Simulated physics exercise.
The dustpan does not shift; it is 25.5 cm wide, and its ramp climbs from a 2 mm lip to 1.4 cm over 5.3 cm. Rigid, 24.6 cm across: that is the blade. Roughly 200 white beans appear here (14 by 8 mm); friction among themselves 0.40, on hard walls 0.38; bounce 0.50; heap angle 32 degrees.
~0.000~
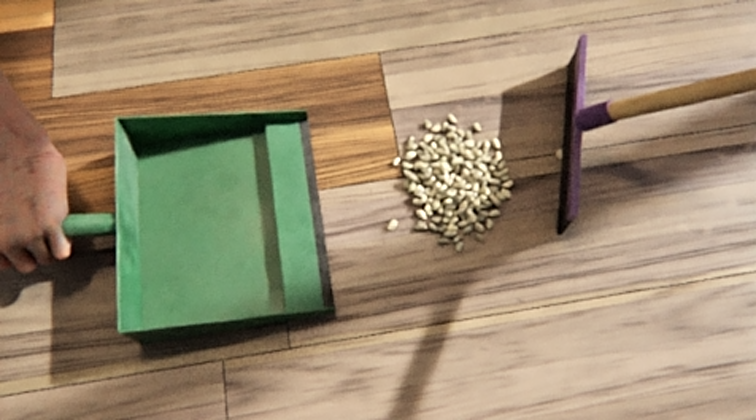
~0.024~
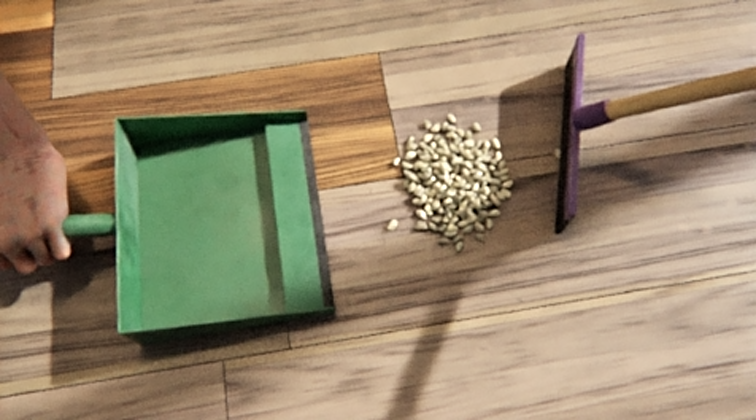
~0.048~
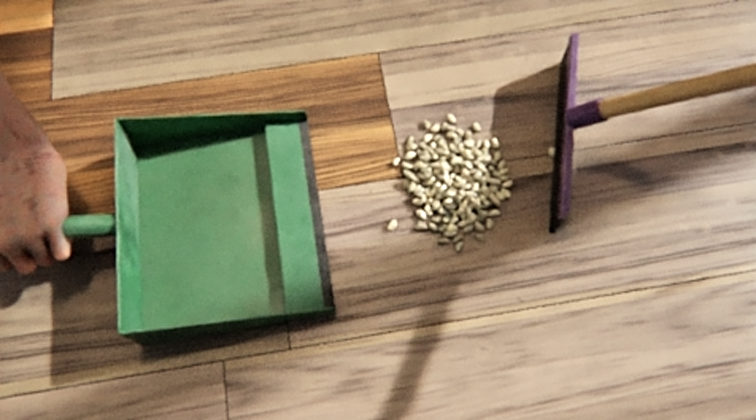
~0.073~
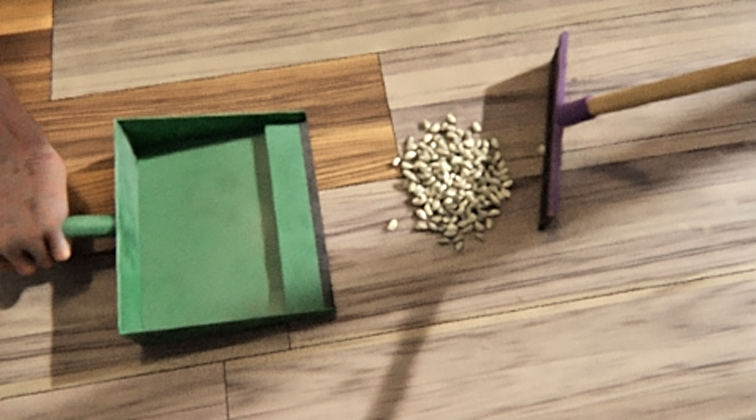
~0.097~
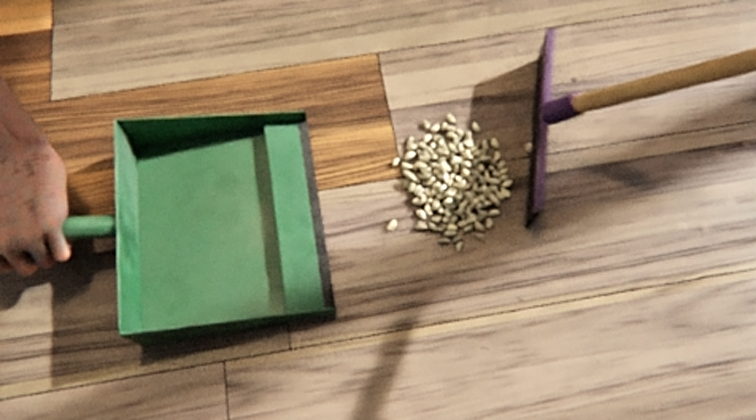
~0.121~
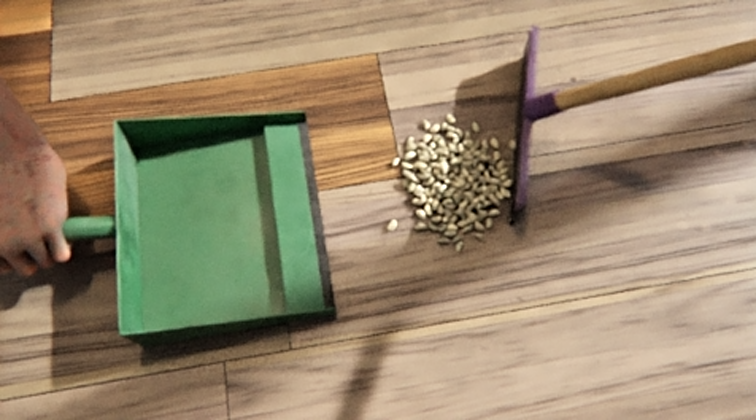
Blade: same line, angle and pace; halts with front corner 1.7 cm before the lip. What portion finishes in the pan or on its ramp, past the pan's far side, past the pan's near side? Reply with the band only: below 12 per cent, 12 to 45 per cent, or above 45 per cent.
Pan: 12 to 45 per cent; far side: 12 to 45 per cent; near side: Below 12 per cent.
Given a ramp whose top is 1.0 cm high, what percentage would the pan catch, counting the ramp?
Estimate with the new ramp: Some 30 in a hundred.
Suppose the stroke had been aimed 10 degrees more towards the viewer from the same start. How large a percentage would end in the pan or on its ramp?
In that case around 35 per cent.
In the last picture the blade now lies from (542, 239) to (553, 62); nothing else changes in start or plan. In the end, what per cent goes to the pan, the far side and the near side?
The pan gets 0, the far side 5 and the near side 5.
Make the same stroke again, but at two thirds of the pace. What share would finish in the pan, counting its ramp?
Then about 20 per cent.
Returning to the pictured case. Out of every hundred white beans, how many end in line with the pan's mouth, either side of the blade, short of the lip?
About 55 %.
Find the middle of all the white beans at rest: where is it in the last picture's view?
Somewhere near (317, 153) in the last picture.
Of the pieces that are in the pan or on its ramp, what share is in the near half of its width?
Some 0 per cent.
Then, at 0.27 s, middle of the blade 15 cm from the lip; 0 % over the lip, far side 0 %, near side 0 %.
After 0.36 s, middle of the blade 8 cm from the lip; 0 % over the lip, far side 10 %, near side 0 %.
After 0.59 s, middle of the blade 6 cm from the lip; 25 % over the lip, far side 20 %, near side 0 %.
In the end, at 2.5 s, pan 25 %, far side 20 %, near side 0 %, in front of the lip or behind the blade 55 %.
